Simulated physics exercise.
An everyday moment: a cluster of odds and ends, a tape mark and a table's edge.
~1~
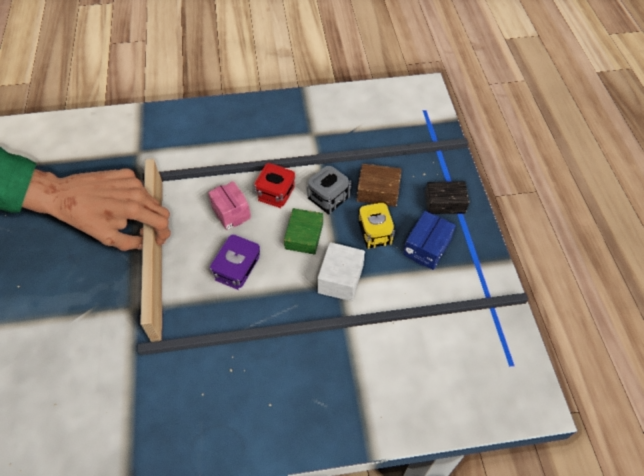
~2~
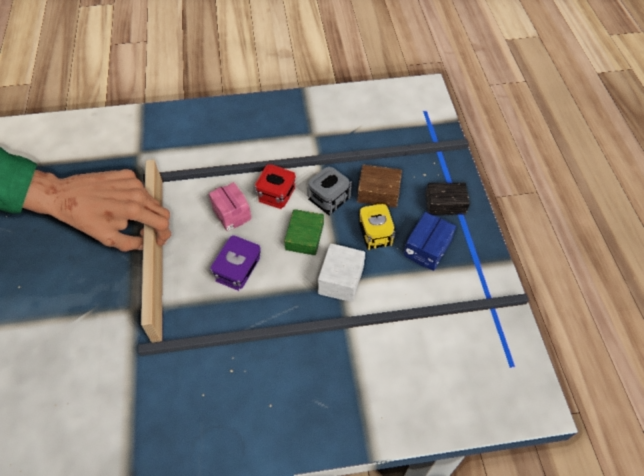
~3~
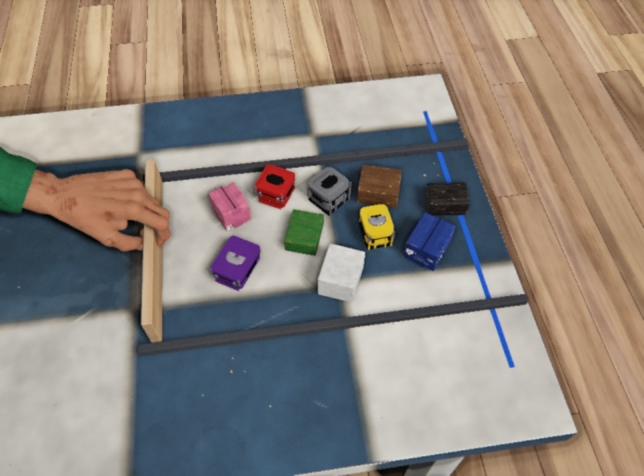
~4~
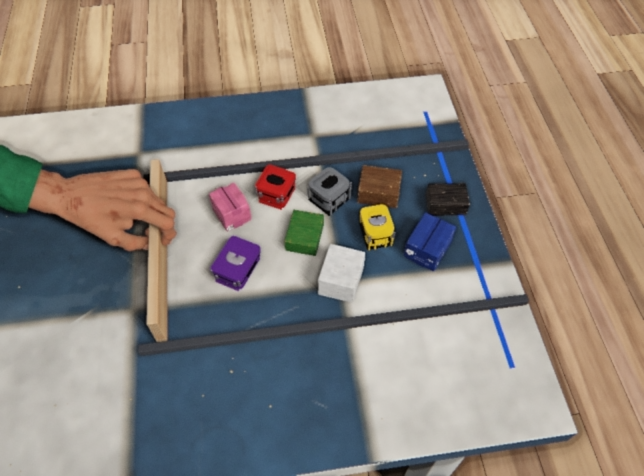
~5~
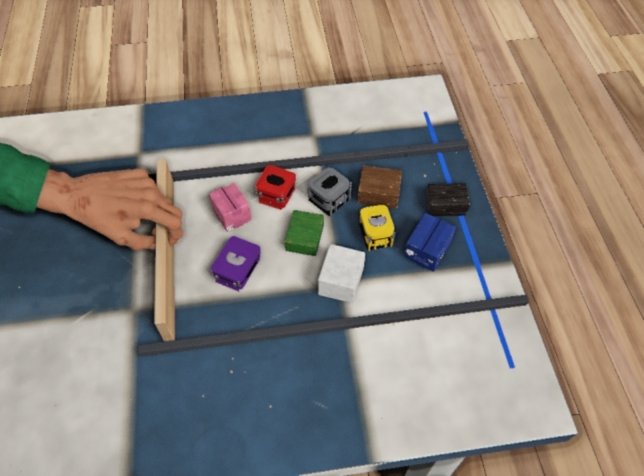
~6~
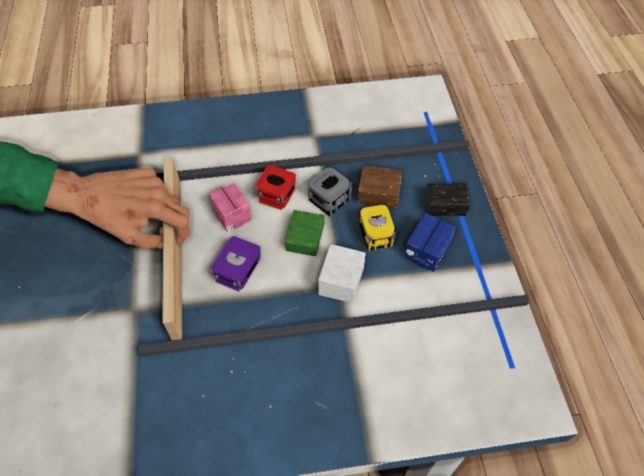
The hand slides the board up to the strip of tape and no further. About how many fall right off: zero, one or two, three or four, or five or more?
As it turns out, the number that fall off is five or more.
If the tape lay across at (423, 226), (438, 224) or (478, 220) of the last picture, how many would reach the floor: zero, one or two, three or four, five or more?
One after another: Either one or two; 3 or 4; 5 or more.
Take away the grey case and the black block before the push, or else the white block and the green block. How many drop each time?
First 4, then 5.
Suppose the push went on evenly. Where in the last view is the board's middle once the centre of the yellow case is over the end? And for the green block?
About (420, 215), and (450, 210) for the other.
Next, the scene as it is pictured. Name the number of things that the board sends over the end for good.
The count is 6.
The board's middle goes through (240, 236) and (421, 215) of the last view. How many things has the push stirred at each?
The counts are 3 and 10.
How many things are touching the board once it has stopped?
4 of them.
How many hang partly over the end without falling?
Overhanging: 1.
Soon after, none off yet; black block at rest near (447, 200); blue box at rest near (430, 242); brown block moving near (384, 187).
After that, none off yet; black block displaced about its own width near (481, 201); blue box displaced a little near (448, 247); brown block displaced about its own width near (442, 183).
In the end, the number that fall off is five or more; gone, green block, grey case, yellow case, brown block, blue box and black block.
